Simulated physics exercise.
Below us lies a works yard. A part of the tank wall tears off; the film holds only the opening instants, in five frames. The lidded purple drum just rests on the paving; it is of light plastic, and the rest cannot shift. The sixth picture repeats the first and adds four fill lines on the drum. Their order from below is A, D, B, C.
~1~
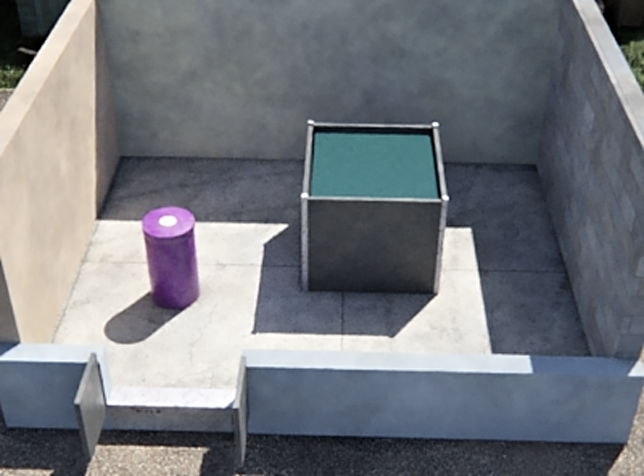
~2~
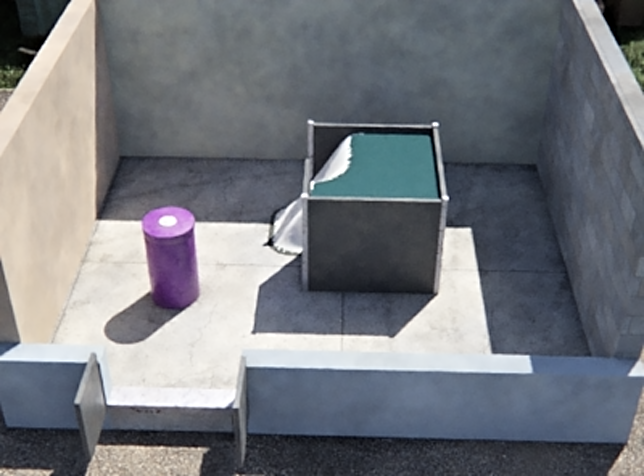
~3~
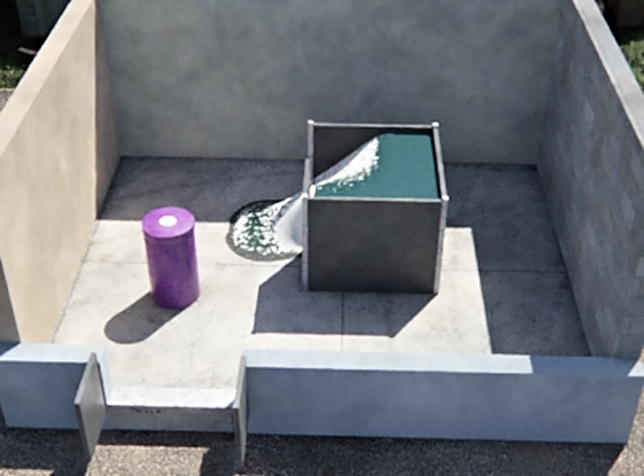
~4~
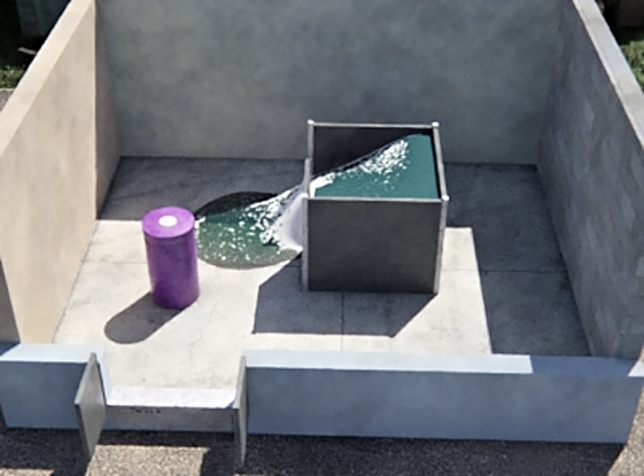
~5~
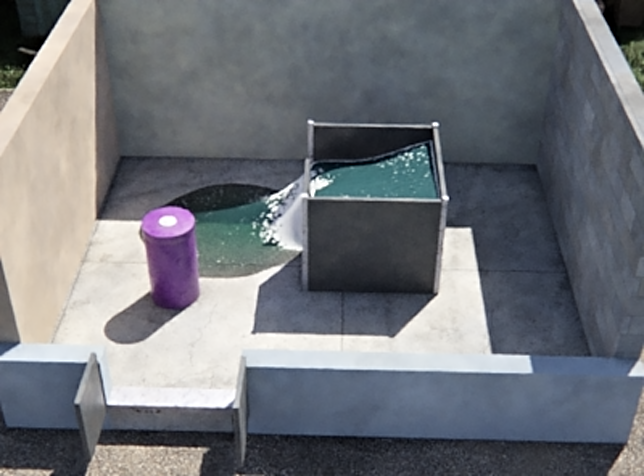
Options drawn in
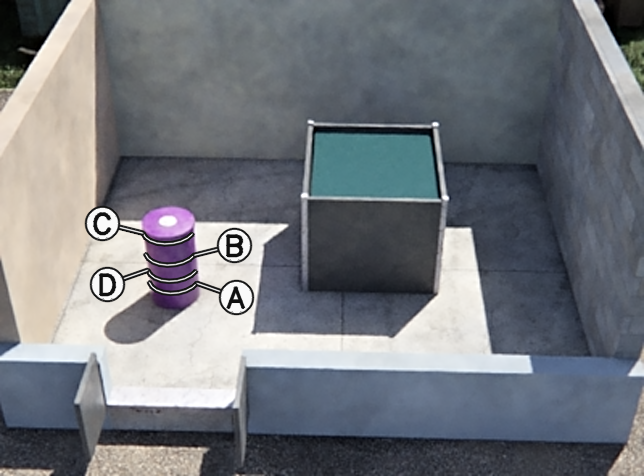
We see a walled yard with a purple drum and a square tank of green water; water pours from the tank's left side, foaming, and spreads leftward across the paving towards the drum while the tank's level drops.
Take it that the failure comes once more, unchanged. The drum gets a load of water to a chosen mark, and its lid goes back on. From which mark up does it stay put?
The answer is level A.
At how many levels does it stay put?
All of them.
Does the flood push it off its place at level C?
No, that is safe.
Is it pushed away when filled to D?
No.
In white, A at (170, 293); B at (167, 265); C at (164, 243); D at (169, 281); from the bottom up A, D, B, C.
With A, it does not move.
With B, it does not move.
With C, it does not move.
With D, it does not move.
